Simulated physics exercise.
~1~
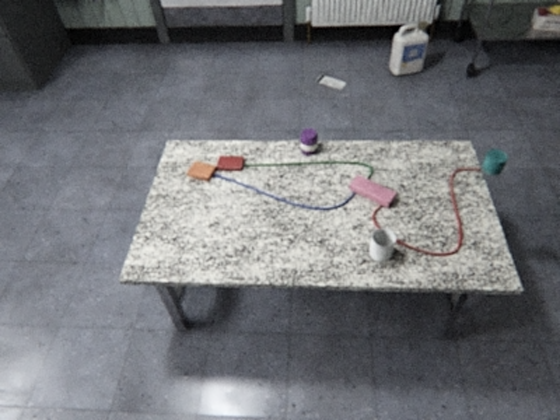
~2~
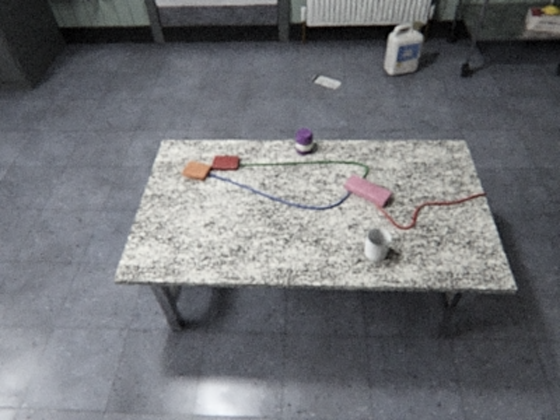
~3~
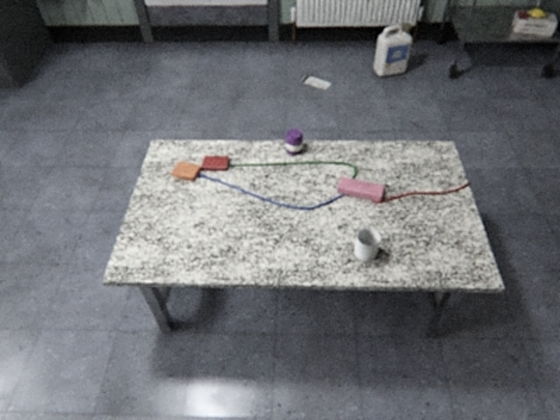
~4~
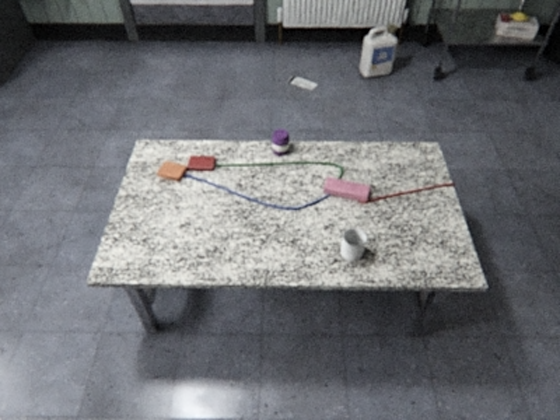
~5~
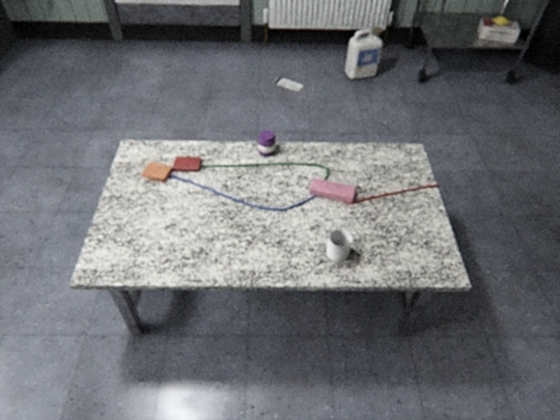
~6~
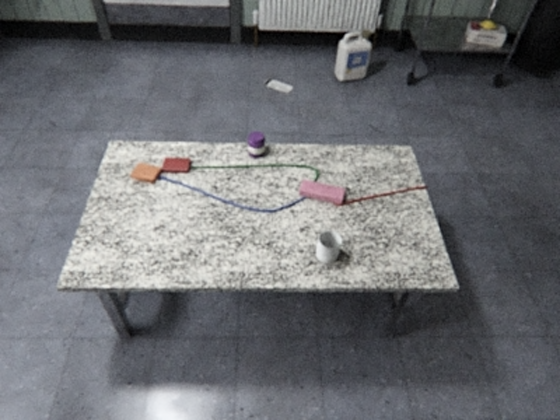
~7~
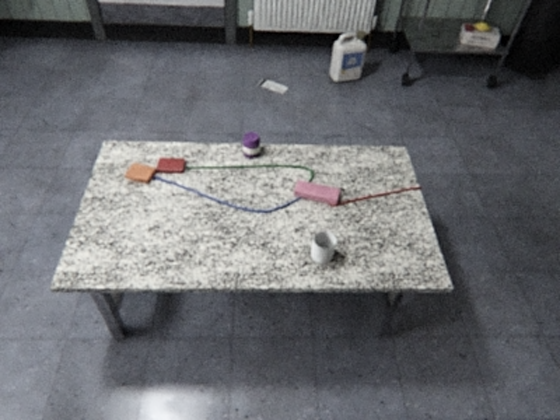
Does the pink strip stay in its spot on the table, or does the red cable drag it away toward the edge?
The pink strip stays in its spot, only turning slightly as the red cable pulls nearly straight over the edge.
